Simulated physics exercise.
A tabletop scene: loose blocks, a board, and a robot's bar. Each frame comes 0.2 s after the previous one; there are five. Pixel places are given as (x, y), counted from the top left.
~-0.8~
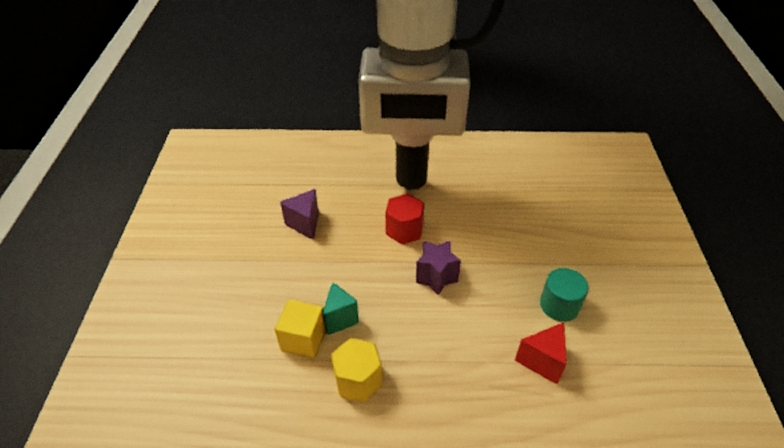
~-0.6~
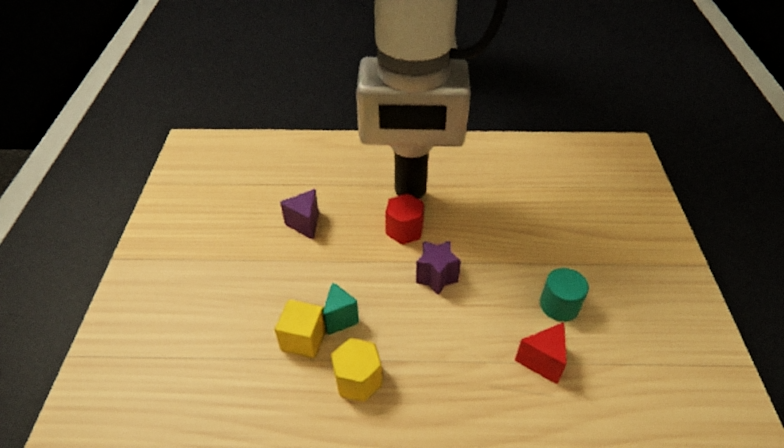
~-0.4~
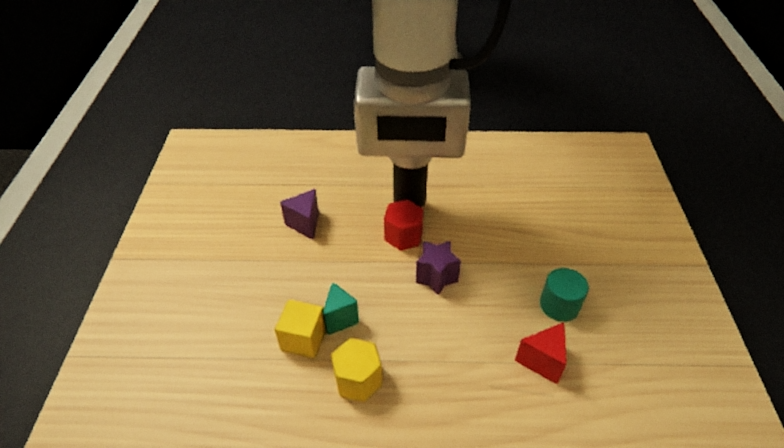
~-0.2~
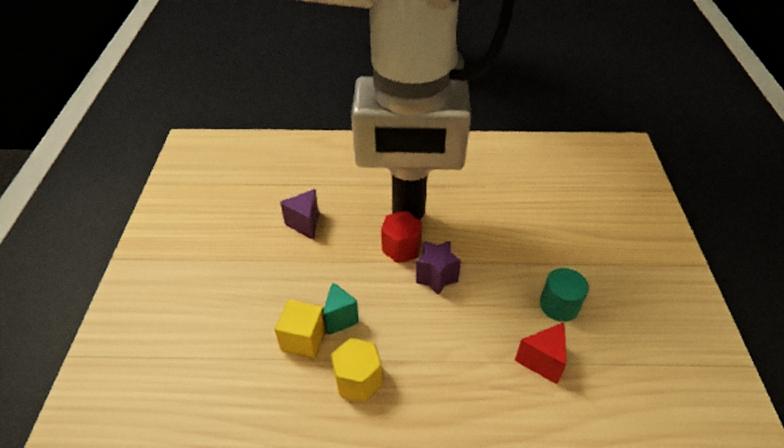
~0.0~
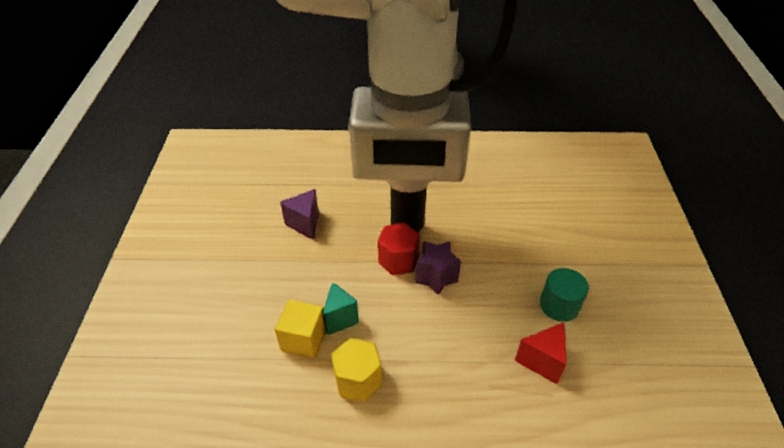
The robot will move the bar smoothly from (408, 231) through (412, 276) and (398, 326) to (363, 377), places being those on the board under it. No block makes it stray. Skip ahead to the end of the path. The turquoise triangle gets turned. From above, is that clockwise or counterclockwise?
It swings round clockwise.
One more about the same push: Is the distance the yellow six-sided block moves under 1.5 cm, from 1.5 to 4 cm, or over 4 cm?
It gets moved 1.5 to 4 cm.
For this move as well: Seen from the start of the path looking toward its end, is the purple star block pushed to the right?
That would be a no.
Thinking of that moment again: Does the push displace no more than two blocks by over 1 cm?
No, that is not what happens.
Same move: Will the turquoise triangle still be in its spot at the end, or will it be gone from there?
That block moves.
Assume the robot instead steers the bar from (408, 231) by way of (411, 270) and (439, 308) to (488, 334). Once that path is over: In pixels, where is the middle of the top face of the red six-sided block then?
Its top middle is near (384, 279).
On the path given first. One third of the way, bar (413, 267); red six-sided block (382, 274), turned 70° clockwise; purple star block (450, 269), turned 45° anticlockwise.
Two thirds of the way, bar (398, 318); turquoise triangle (322, 308), turned 60° clockwise; red six-sided block (354, 314), turned 115° clockwise; purple star block (449, 275), turned 80° anticlockwise.
At the end, bar (362, 368); turquoise triangle (313, 305), turned 95° clockwise; yellow six-sided block (333, 392), turned 35° anticlockwise; red six-sided block (324, 336), turned 190° clockwise; purple star block (449, 275), turned 80° anticlockwise.
